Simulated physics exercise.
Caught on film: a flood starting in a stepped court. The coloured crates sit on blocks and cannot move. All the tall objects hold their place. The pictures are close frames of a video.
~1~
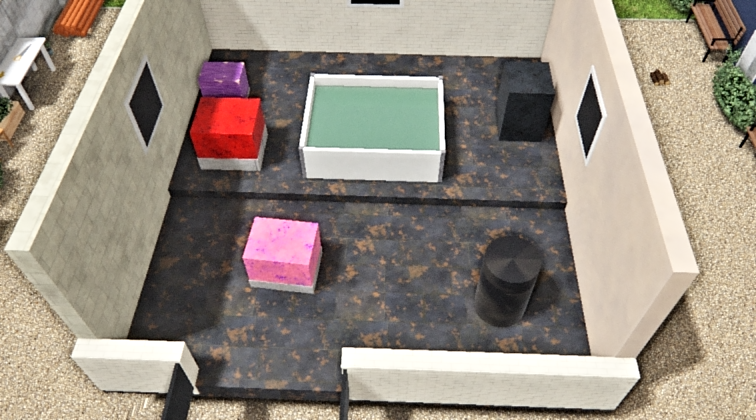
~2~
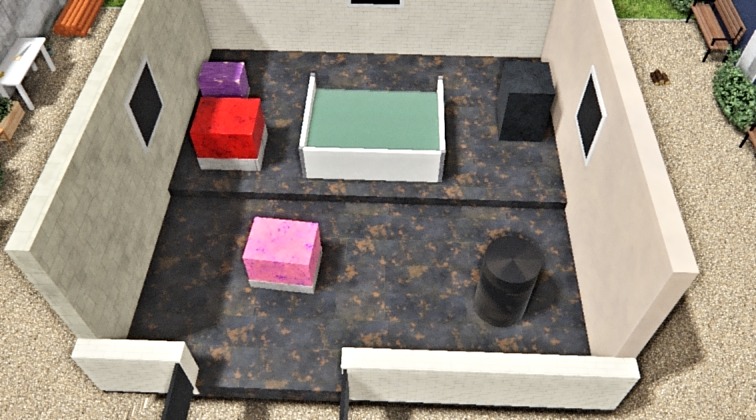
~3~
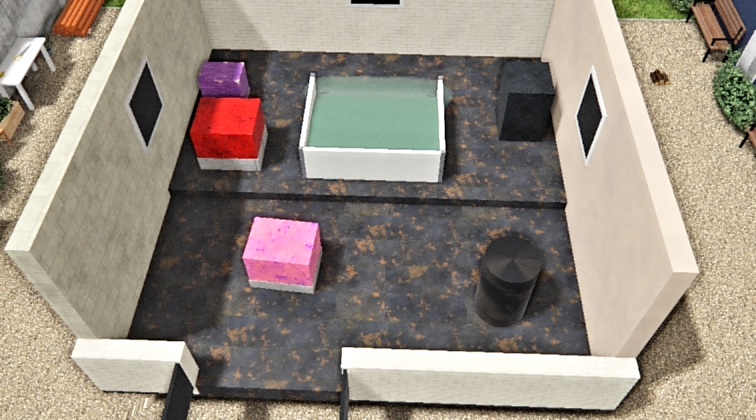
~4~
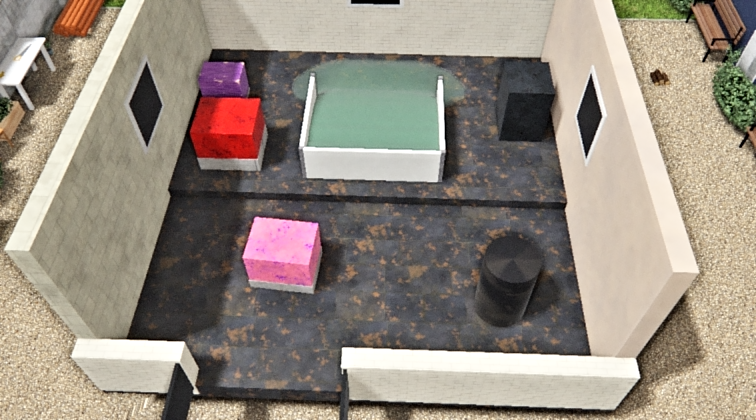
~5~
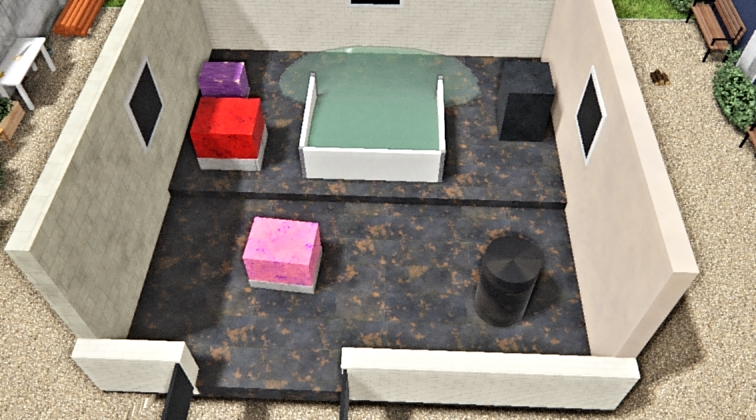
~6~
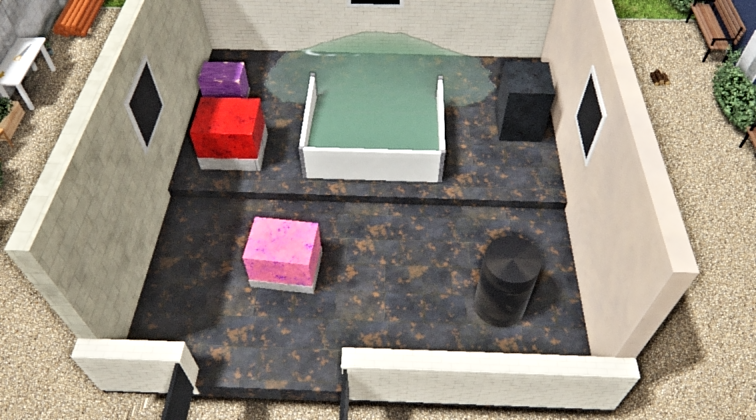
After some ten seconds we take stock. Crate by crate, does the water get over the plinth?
One by one: The purple crate is wetted; the pink crate escapes dry; the red crate escapes dry.
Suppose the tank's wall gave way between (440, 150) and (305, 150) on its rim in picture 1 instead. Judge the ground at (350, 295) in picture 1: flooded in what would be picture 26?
There: Flooded.
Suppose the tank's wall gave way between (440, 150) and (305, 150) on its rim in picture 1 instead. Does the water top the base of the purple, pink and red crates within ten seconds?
Purple crate is spared; pink crate gets wet; red crate is safe.
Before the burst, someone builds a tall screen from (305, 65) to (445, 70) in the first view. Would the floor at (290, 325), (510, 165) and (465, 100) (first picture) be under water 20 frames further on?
In turn: No water, awash, awash.
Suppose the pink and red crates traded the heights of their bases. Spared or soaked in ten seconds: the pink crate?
In short: Pink crate keeps dry.
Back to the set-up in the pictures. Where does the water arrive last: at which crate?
Last comes the pink-painted one.
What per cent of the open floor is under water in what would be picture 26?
About 45 per cent.
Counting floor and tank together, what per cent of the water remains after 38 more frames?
Near 100 in a hundred.
A moment on, water covers 15 % of the floor; the purple crate water round its plinth, the pink crate not reached, the red crate not reached.
Next, water covers 25 % of the floor; the purple crate water round its plinth, the pink crate not reached, the red crate not reached.
Then, water covers 45 % of the floor; the purple crate water round its plinth, the pink crate not reached, the red crate water round its plinth.
Later, water covers 75 % of the floor; the purple crate water round its plinth, the pink crate water round its plinth, the red crate water round its plinth.
In the end, water covers 90 % of the floor; the purple crate was topped, the pink crate stayed above the water, the red crate stayed above the water.
